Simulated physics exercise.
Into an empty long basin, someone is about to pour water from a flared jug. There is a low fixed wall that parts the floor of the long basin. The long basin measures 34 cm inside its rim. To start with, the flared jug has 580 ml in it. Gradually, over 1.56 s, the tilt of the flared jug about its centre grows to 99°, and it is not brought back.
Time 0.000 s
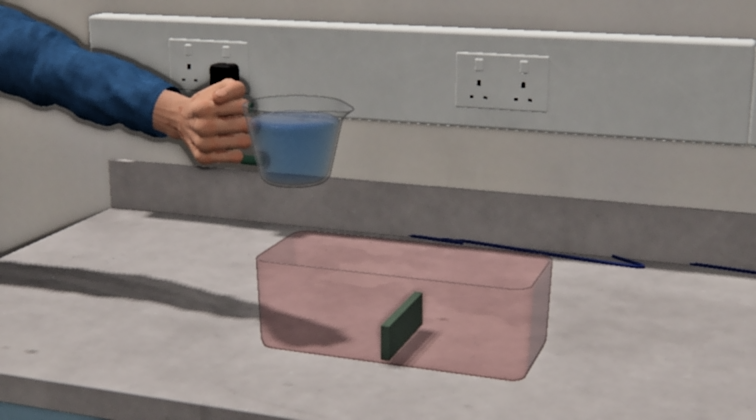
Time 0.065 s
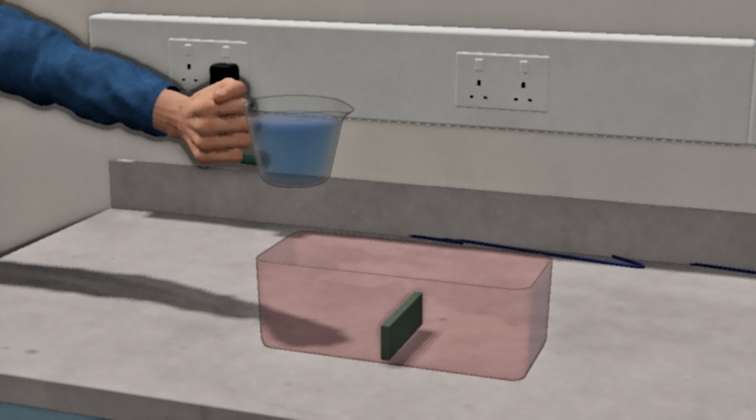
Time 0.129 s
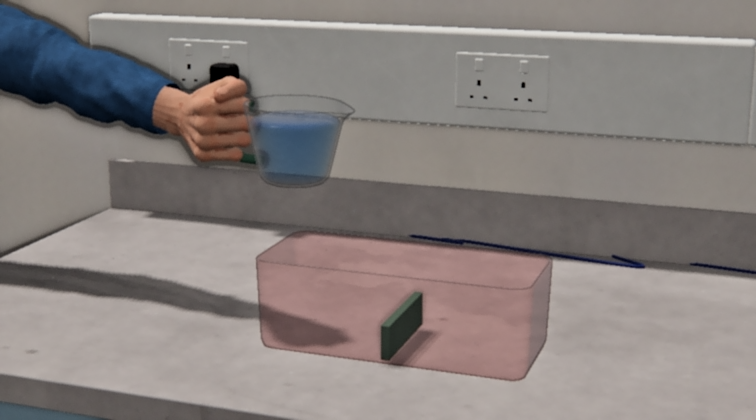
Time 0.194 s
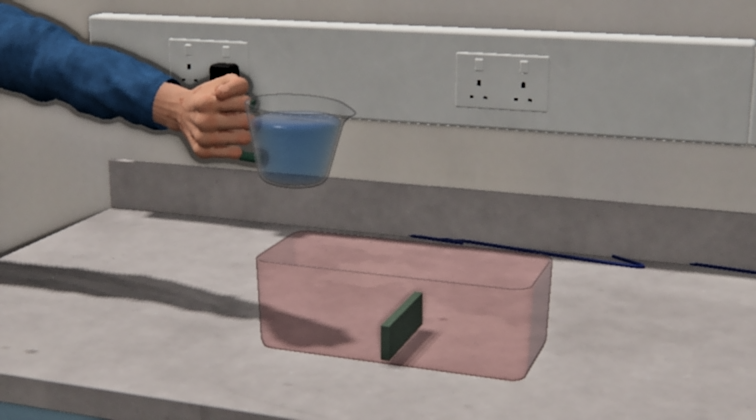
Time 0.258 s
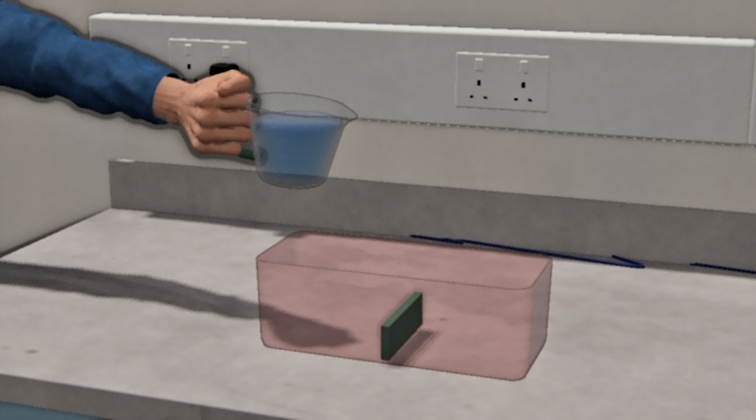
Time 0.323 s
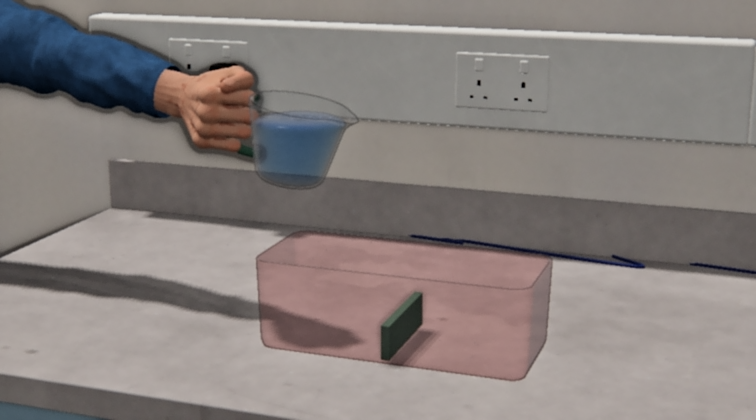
At a worktop below some wall sockets, a hand in a blue sleeve held a clear jug of blue liquid above a pinkish see-through basin, then slowly tilted it slightly to the right.
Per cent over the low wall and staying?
44 per cent.
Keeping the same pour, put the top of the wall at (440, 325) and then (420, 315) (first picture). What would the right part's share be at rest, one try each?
I'd say 10 percent on the first go, 15 percent on the next.
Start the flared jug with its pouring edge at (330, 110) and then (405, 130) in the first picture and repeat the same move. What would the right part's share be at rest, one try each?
Roughly 5 per cent the first time and 95 per cent the second.
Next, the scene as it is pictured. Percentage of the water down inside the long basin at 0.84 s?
About 10%.
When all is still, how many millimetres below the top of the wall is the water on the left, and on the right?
Looks like roughly 30 mm on the left and roughly 34 mm on the right.
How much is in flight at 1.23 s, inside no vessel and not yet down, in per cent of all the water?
12 per cent or so.
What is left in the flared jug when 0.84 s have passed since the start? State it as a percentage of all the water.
Remaining: Near 70 % of the total.
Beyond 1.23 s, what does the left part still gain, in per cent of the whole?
That works out to roughly 24 per cent of the whole.
Then, 0.84 s in, the tilt is 56° and 71 per cent is still to pour, 3 is left of the wall and 8 right of it.
Then, 1.23 s in, the tilt is 88° and 15 per cent is still to pour, 31 is left of the wall and 43 right of it.
Then, 1.63 s in, the tilt is 99° and 0 per cent is still to pour, 54 is left of the wall and 44 right of it.
Then, 2.06 s in, the tilt is 99° and 0 per cent is still to pour, 55 is left of the wall and 44 right of it.
Finally, 55 per cent lies left of the wall, 44 right of it and 1 outside.
